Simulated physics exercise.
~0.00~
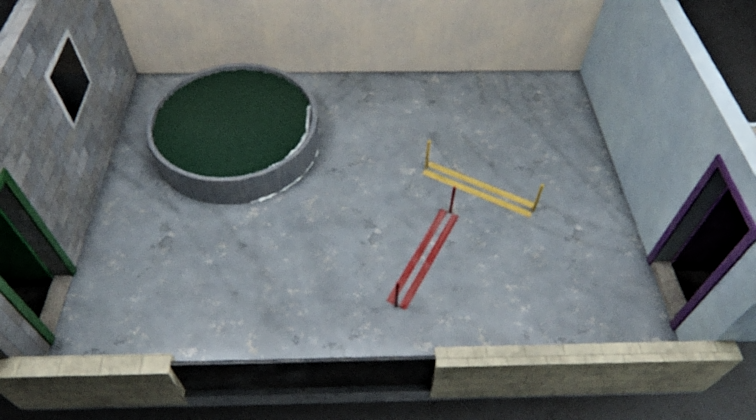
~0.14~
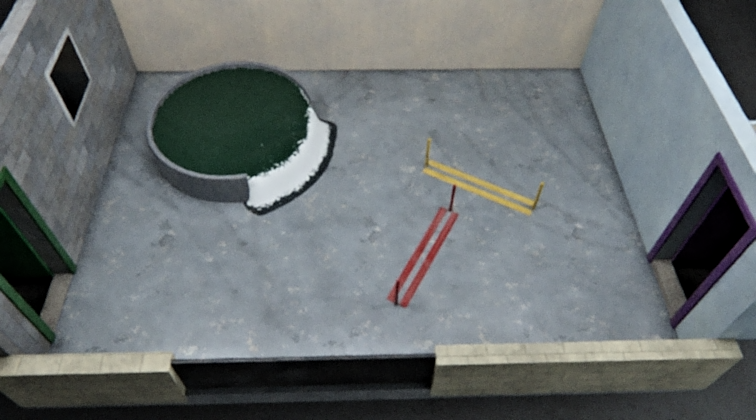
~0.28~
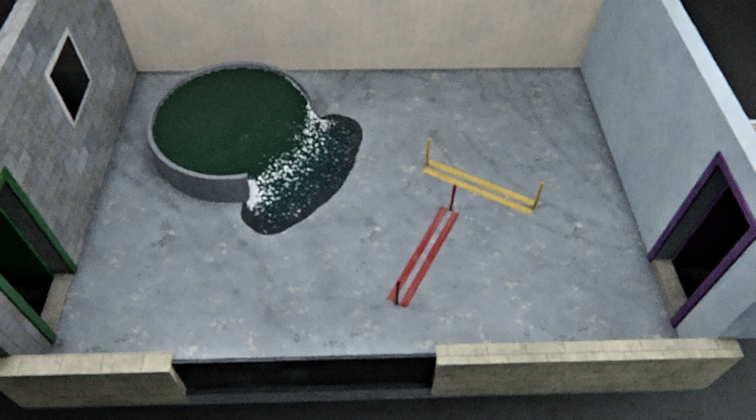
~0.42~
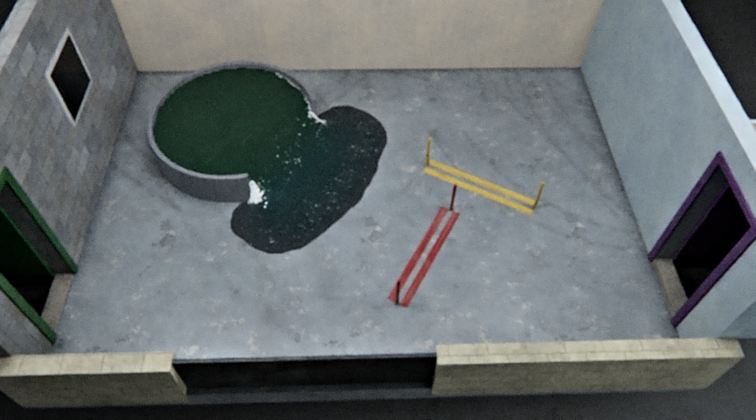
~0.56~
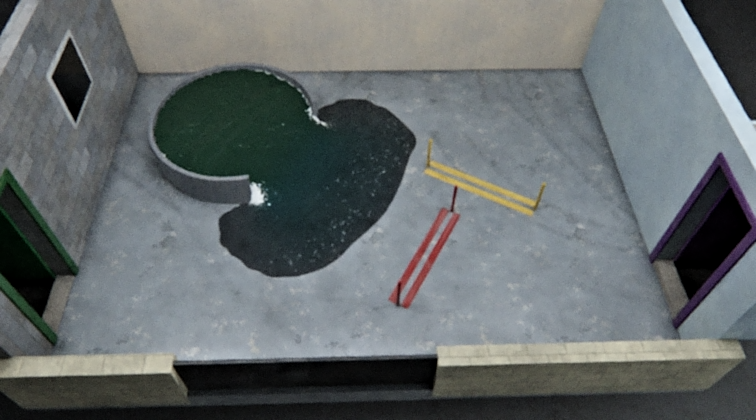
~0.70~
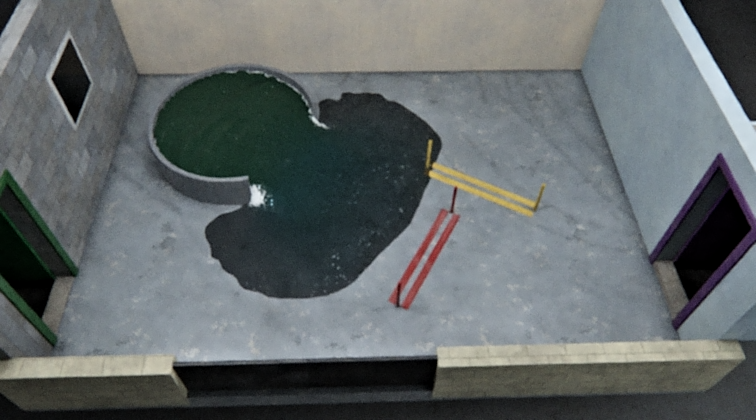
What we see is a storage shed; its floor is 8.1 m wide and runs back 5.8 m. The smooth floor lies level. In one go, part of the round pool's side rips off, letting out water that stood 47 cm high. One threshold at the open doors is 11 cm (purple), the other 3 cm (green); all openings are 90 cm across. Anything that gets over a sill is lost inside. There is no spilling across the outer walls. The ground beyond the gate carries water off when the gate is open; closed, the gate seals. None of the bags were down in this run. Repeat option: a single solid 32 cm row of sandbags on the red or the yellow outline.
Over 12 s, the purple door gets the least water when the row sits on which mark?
When it sits on the red mark.
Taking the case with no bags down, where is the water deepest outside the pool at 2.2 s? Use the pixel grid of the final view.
Roughly at pixel (304, 178).
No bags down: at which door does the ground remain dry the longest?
That's the green door, I'd say.
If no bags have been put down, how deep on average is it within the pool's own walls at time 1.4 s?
Average: 31 cm.
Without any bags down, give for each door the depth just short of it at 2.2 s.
So purple stands at 0 cm, while green stands at 0 cm.
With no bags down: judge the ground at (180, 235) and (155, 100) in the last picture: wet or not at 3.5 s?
First spot bone dry, second spot bone dry.
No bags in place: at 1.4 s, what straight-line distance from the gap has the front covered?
Call it close to 3.6 m.
After 1.4 s water covers 35 % of the floor and is deepest (21 cm) near (304, 178) in the run without bags; in at the purple door, 0 L with no bags, 0 L with the row on red, 0 L on yellow.
After 2.2 s water covers 55 % of the floor and is deepest (18 cm) near (304, 178) in the run without bags; in at the purple door, 0 L with no bags, 0 L with the row on red, 0 L on yellow.
After 3.5 s water covers 65 % of the floor and is deepest (31 cm) near (654, 339) in the run without bags; in at the purple door, 4 L with no bags, 0 L with the row on red, 8 L on yellow.
After 7.0 s water covers 70 % of the floor and is deepest (12 cm) near (432, 320) in the run without bags; in at the purple door, 71 L with no bags, 1 L with the row on red, 81 L on yellow.
After 12.0 s water covers 95 % of the floor and is deepest (12 cm) near (139, 75) in the run without bags; in at the purple door, 72 L with no bags, 1 L with the row on red, 82 L on yellow.
